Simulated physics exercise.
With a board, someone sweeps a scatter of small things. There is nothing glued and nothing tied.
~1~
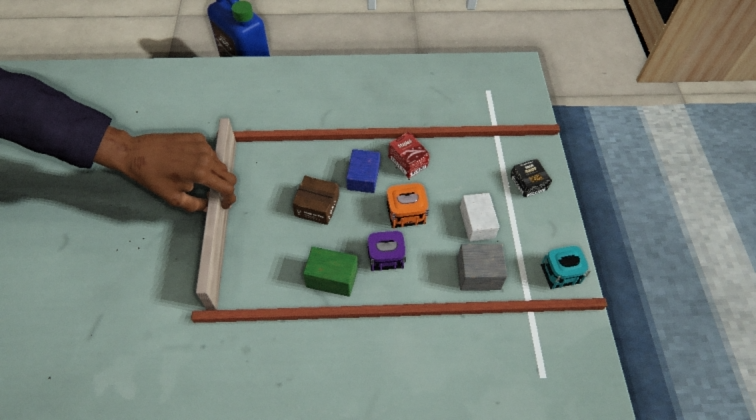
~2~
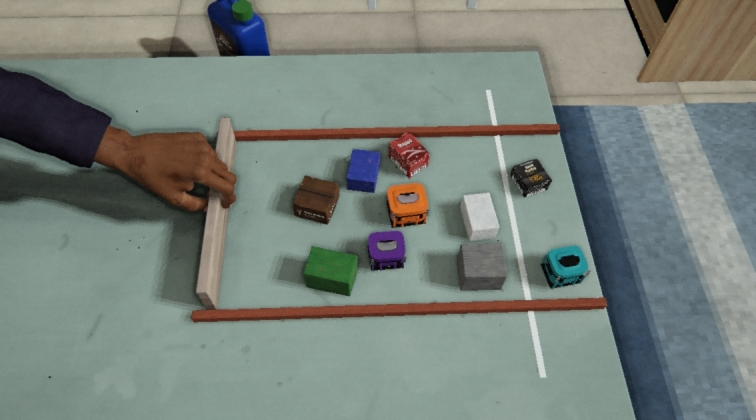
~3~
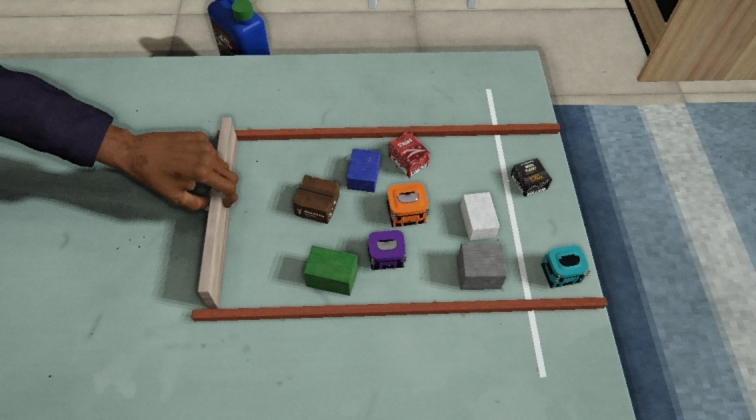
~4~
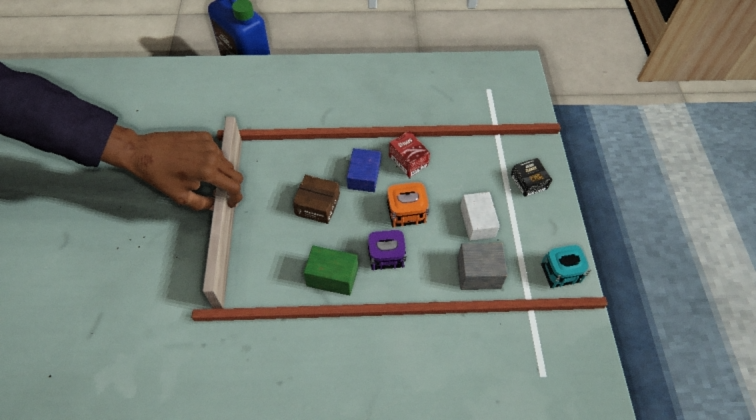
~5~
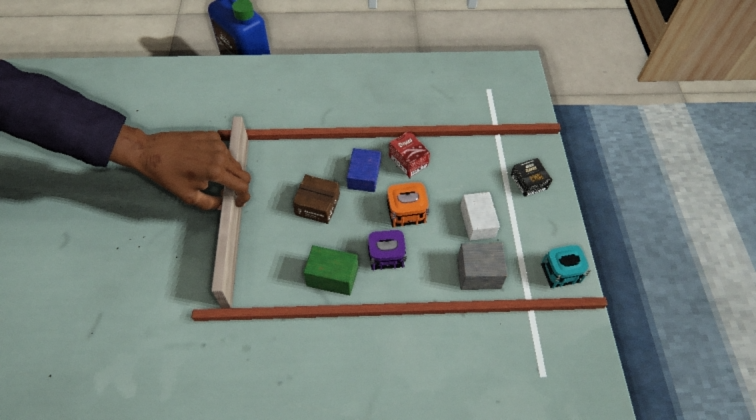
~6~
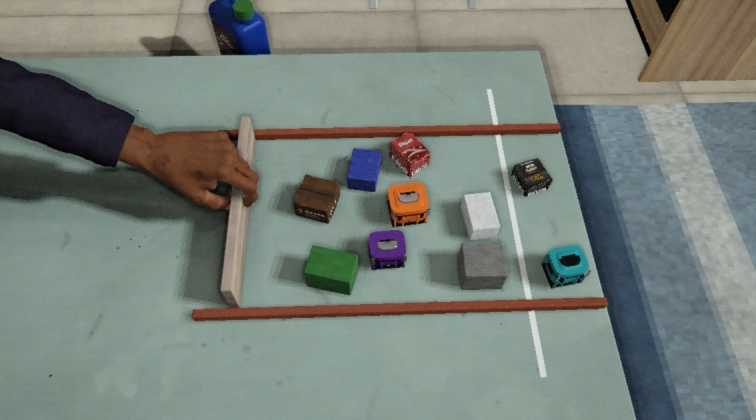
A hand holding a pale board stayed nearly still at first, then slid it slightly right between two reddish strips toward scattered colourful blocks and little crates, which sat unmoved on the green table.
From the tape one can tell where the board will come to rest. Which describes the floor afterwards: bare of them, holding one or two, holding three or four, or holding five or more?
The table is going to lose one piece, maybe two.
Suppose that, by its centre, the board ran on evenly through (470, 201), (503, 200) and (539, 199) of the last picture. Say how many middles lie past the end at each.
In order of the places given, that's 0, 1 and 5.
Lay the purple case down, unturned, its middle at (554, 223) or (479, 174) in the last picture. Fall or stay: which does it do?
Place by place, it goes down, then holds its place.
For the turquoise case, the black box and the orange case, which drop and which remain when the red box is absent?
In that case the turquoise case goes off the edge, the black box stays where it is, the orange case stays where it is.
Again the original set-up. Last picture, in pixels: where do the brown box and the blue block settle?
Taking them in turn, first comes (530, 195), then (520, 165).
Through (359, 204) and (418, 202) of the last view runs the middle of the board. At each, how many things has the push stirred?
By then 5, and 8.
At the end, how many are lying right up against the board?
That would be 4 of them.
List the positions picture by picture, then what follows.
The first frame shows turquoise case (565, 267); black box (531, 178); white block (479, 217); board (219, 209); tape (511, 212).
The second frame shows black box (531, 178); orange case (407, 205).
The third frame shows white block (479, 216); grey block (481, 266).
The fourth frame shows turquoise case (565, 266); blue block (364, 170).
The fifth frame shows black box (531, 177); brown box (317, 199).
The sixth frame shows turquoise case (565, 266); black box (532, 177); white block (480, 216); board (240, 207); tape (512, 211).
Early on, none off yet; turquoise case at rest near (565, 266); black box at rest near (532, 177); white block at rest near (480, 216).
A while later, none off yet; turquoise case at rest near (565, 266); black box at rest near (532, 177); white block travelled about its own width near (519, 213).
Finally, the number that fall off is one or two; lost, turquoise case.
